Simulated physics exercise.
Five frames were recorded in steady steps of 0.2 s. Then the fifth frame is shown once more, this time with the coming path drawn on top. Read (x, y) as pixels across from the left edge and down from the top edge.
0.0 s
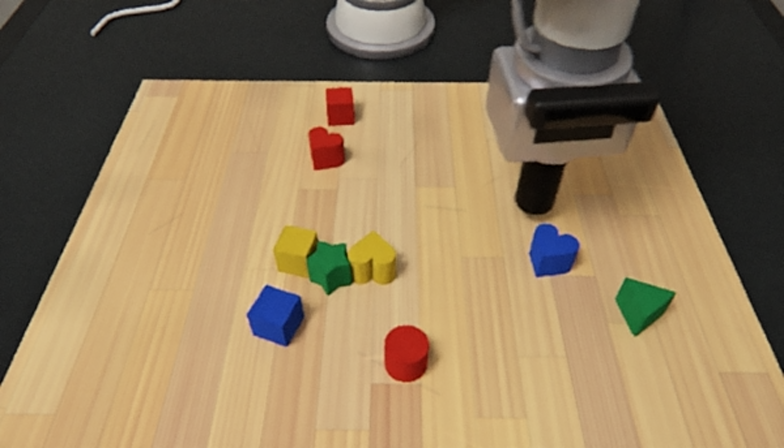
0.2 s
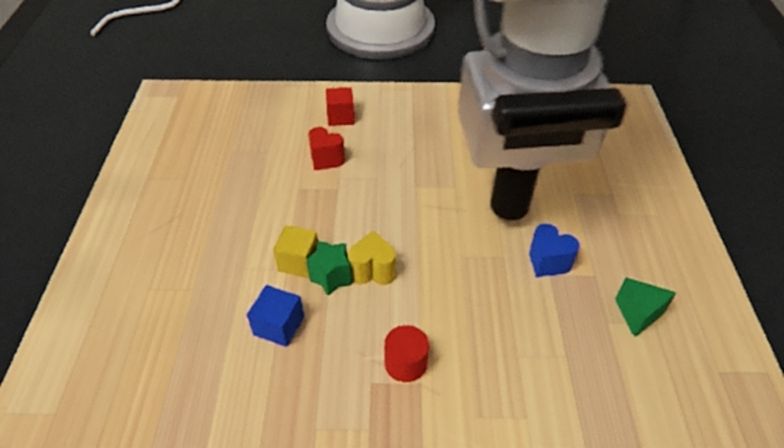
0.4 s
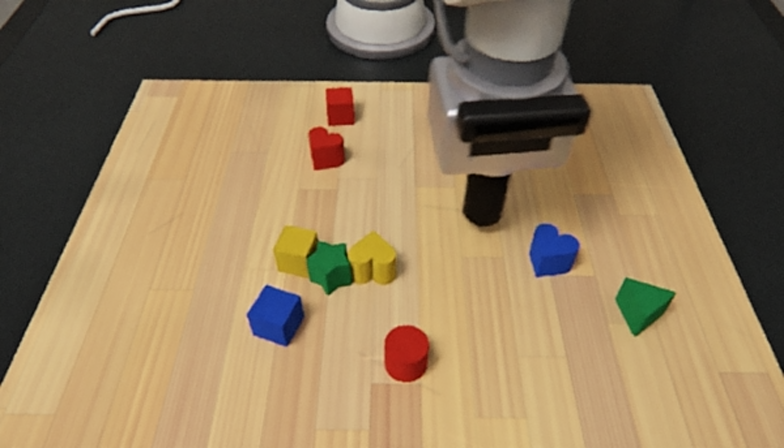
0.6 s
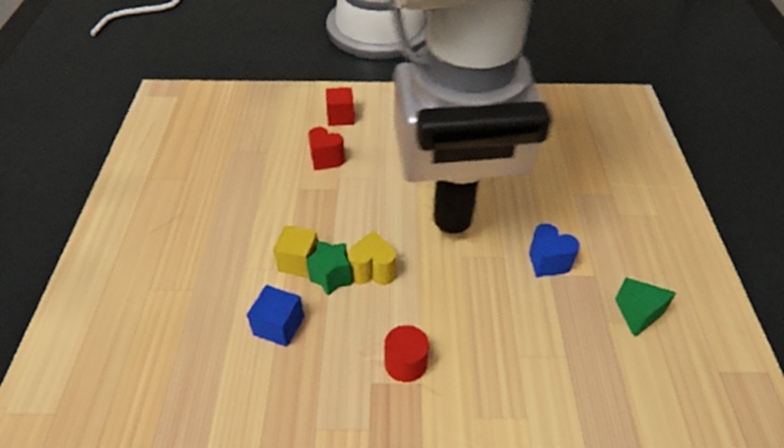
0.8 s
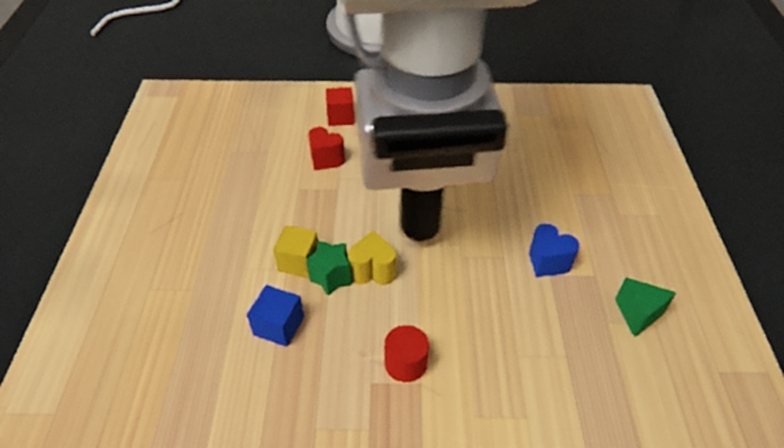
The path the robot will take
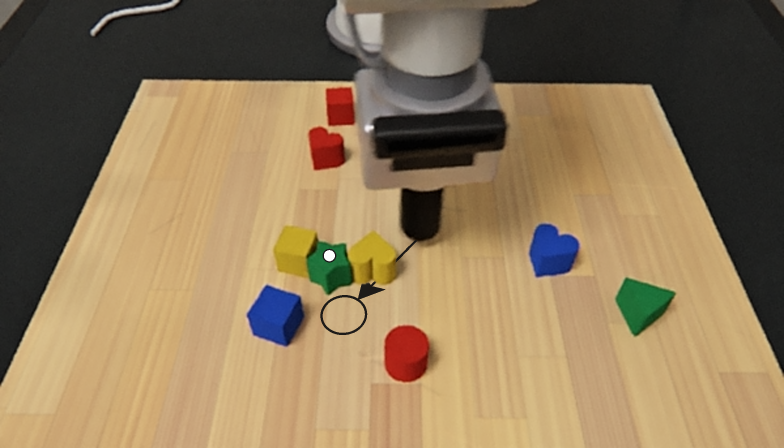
A robotic arm with a black rod slid steadily left across a wooden board, drawing closer to the yellow heart, while the scattered red, blue, green and yellow blocks all stayed still.
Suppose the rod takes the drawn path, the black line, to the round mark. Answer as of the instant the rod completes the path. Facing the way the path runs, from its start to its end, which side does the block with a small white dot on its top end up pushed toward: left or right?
Shifted right.
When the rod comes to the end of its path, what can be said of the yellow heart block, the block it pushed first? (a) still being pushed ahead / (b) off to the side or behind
My answer is option a.
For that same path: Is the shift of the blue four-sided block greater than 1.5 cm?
I expect so.
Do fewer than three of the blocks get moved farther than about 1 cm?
No, I don't think so.
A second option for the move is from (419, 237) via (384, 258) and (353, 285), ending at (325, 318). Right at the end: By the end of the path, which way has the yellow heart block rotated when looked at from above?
Viewed from above: Anti-clockwise.
The line goes straight from (419, 237) to (344, 315); the dot is on the green star block.
What follows on the original path. One third of the way, rod (395, 251); green star block (321, 261), turned 15° clockwise; yellow heart block (362, 259).
Two thirds of the way, rod (368, 277); green star block (299, 269), turned 55° clockwise; yellow heart block (332, 284).
At the end, rod (343, 304); blue four-sided block (245, 315); yellow four-sided block unmoved; green star block (296, 270), turned 70° clockwise; yellow heart block (300, 307), turned 30° clockwise.
